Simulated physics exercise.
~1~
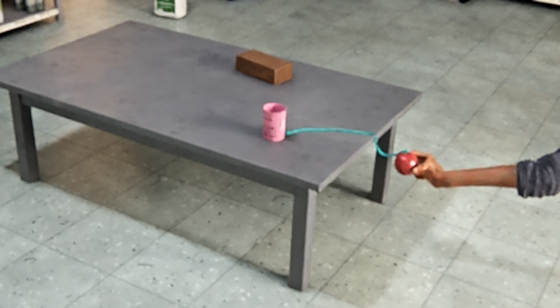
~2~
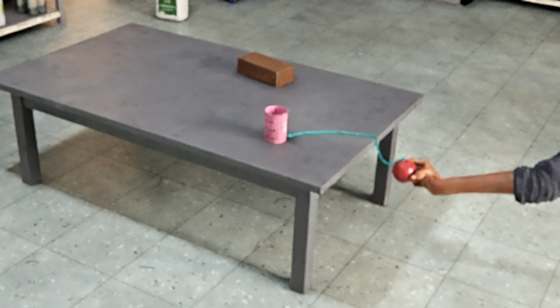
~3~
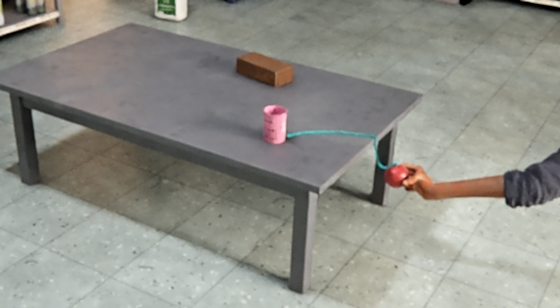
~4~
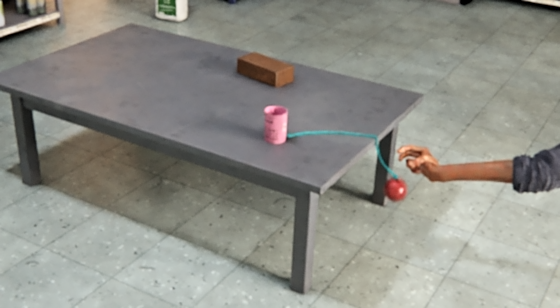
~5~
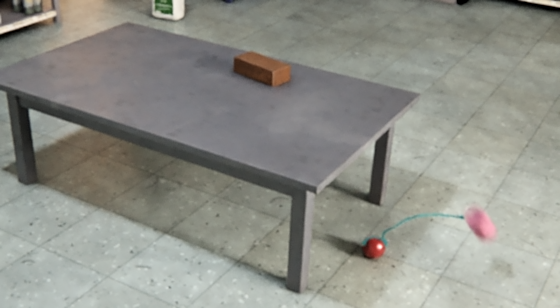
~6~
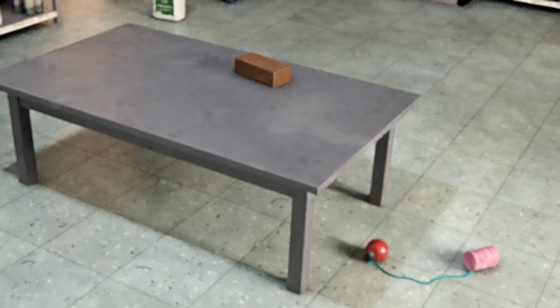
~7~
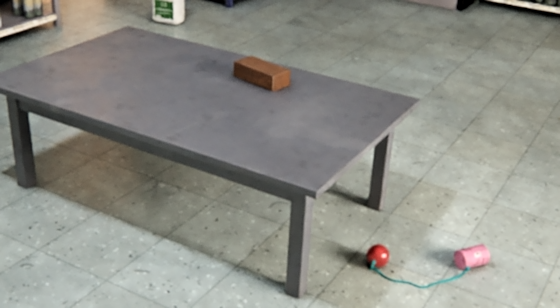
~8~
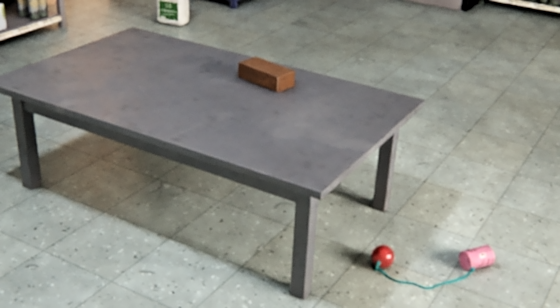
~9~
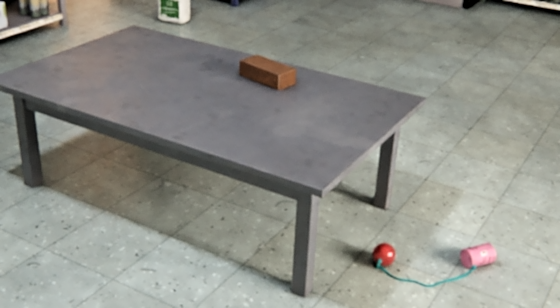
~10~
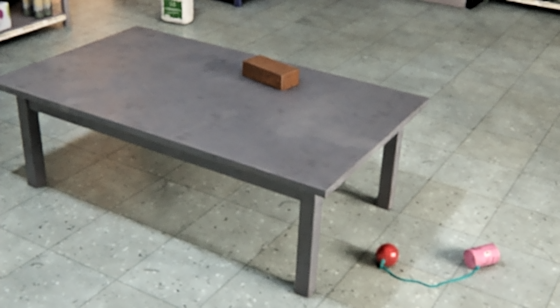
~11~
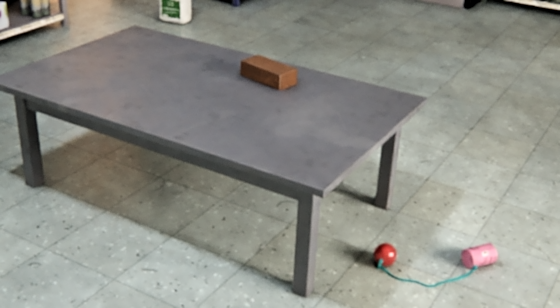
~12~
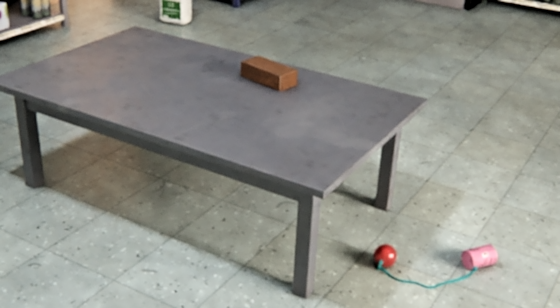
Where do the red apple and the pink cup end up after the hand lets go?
The red apple lands on the floor, and the pink cup follows it down and comes to rest on its side nearby.
